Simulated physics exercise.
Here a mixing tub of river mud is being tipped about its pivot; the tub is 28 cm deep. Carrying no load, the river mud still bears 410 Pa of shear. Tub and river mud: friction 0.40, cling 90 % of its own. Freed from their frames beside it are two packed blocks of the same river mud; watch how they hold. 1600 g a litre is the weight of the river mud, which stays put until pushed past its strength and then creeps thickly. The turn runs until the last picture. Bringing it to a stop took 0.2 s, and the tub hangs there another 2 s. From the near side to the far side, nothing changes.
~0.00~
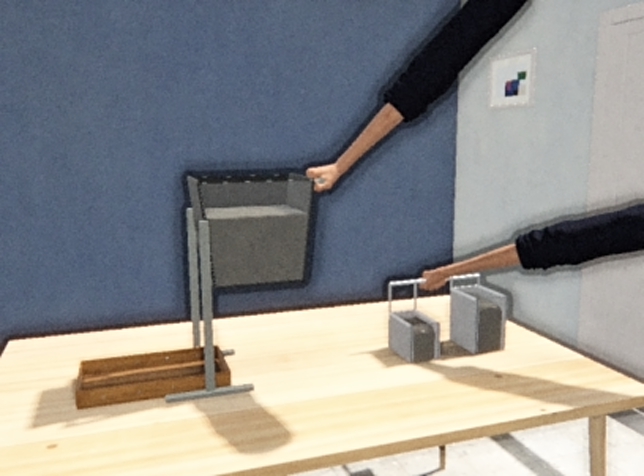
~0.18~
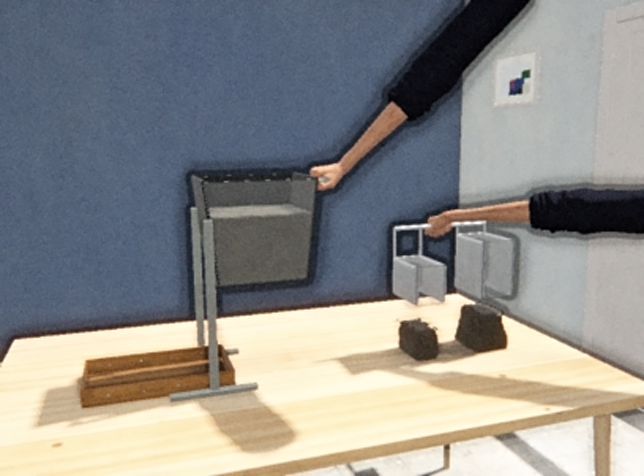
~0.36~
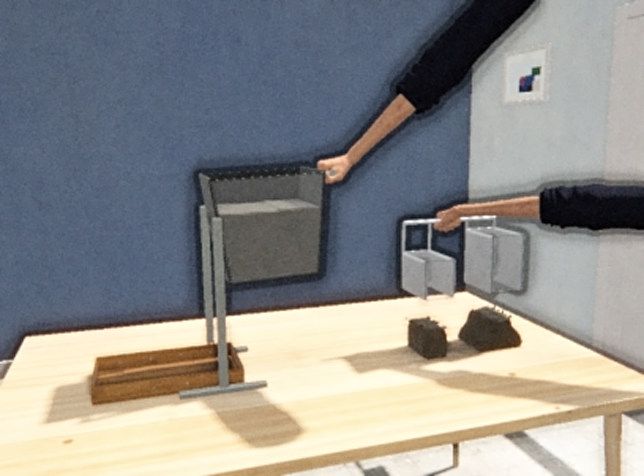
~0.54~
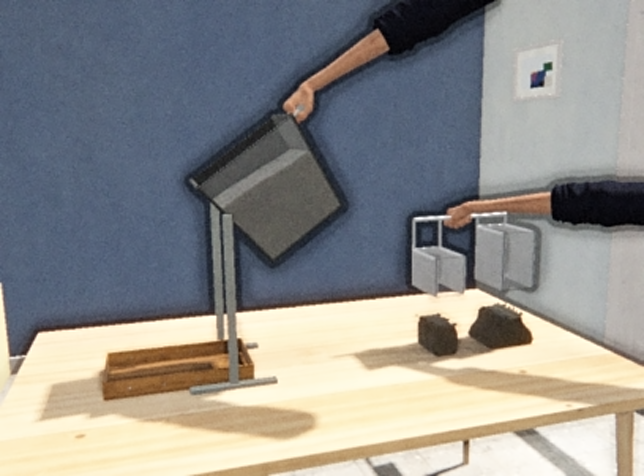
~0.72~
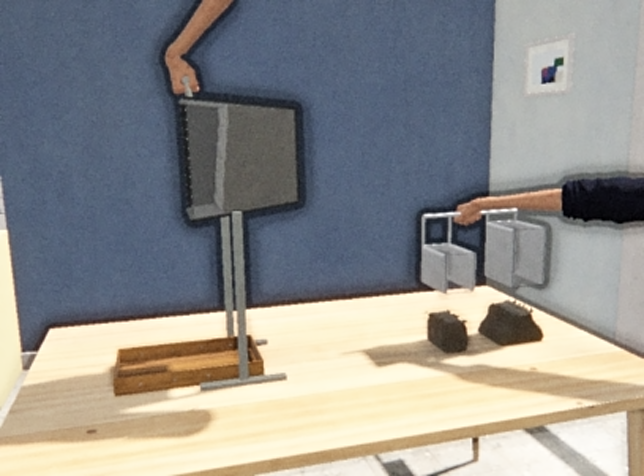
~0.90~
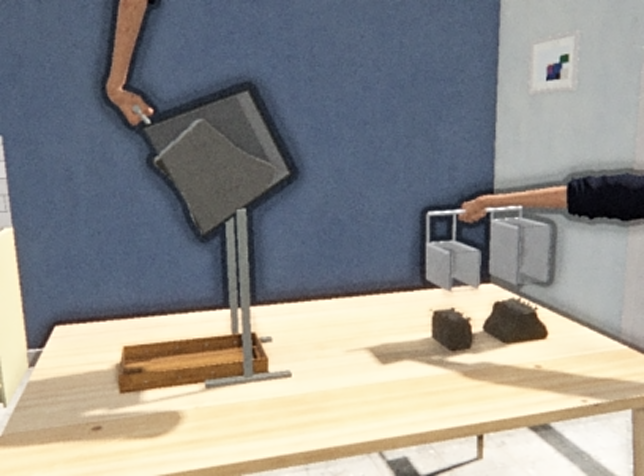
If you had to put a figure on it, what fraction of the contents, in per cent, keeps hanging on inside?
The fraction that keeps hanging on inside is around 0 per cent.
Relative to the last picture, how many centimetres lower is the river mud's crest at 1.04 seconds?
Roughly 15 cm.
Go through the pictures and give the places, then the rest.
Handle-side rim at (311, 179), tilt 0 degrees; crest of the river mud at (208, 218); block heights 9.9 cm, 15 cm (left to right), in the first frame.
Handle-side rim at (315, 179), tilt 0 degrees; crest of the river mud at (212, 217); block heights 9.6 cm, 13 cm (left to right), in the second frame.
Handle-side rim at (322, 172), tilt 2 degrees; crest of the river mud at (311, 208); block heights 9.5 cm, 11 cm (left to right), in the third frame.
Handle-side rim at (290, 116), tilt 36 degrees; crest of the river mud at (306, 154); block heights 9.5 cm, 11 cm (left to right), in the fourth frame.
Handle-side rim at (185, 100), tilt 91 degrees; crest of the river mud at (238, 107); block heights 9.5 cm, 11 cm (left to right), in the fifth frame.
Handle-side rim at (143, 130), tilt 116 degrees; crest of the river mud at (201, 121); block heights 9.5 cm, 11 cm (left to right), in the sixth frame.
After 1.04 s, the tub is at 116 degrees and holds 27 %.
After 1.21 s, the tub is at 116 degrees and holds 0 %.
After 1.38 s, the tub is at 116 degrees and holds 0 %.
After 1.55 s, the tub is at 116 degrees and holds 0 %.
After 2.90 s, the tub is at 116 degrees and holds 0 %.
